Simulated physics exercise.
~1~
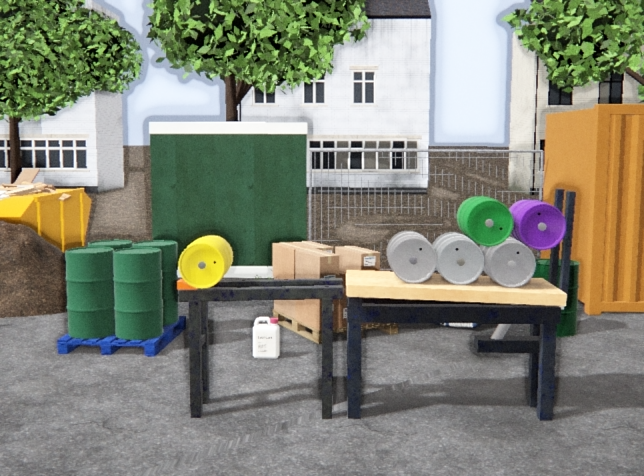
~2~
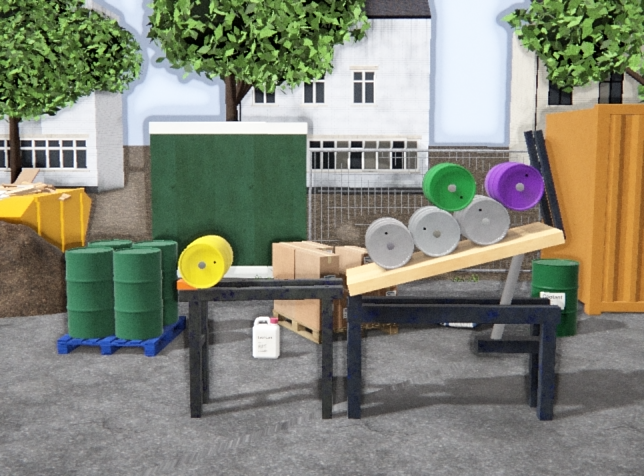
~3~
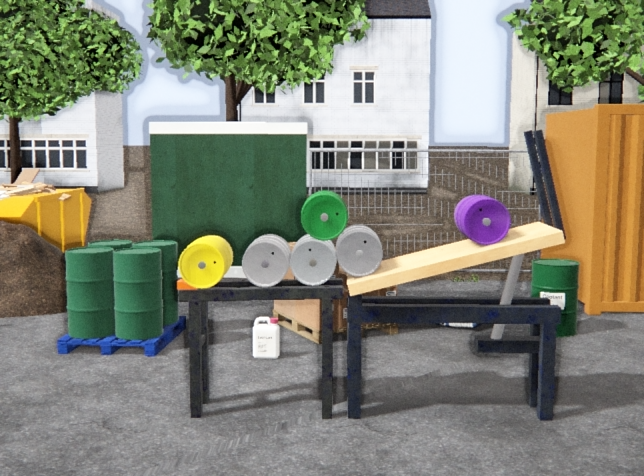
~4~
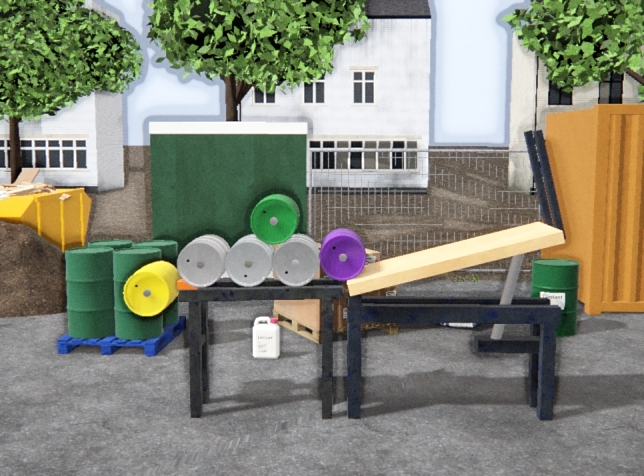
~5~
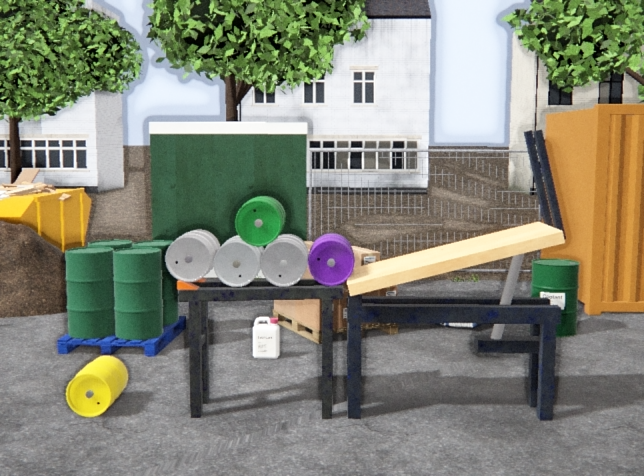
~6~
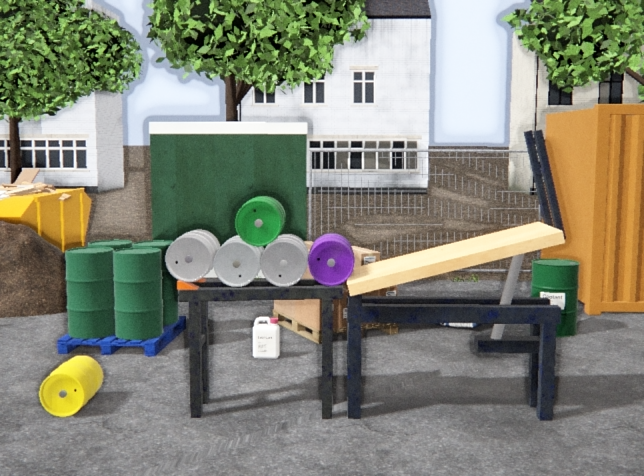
The footage shows a wooden deck tipping up on its right side, sending three grey kegs, a green one on top and a purple one rolling left onto a rack, where the yellow keg drops off the far end to the ground while the others stay on the rack.
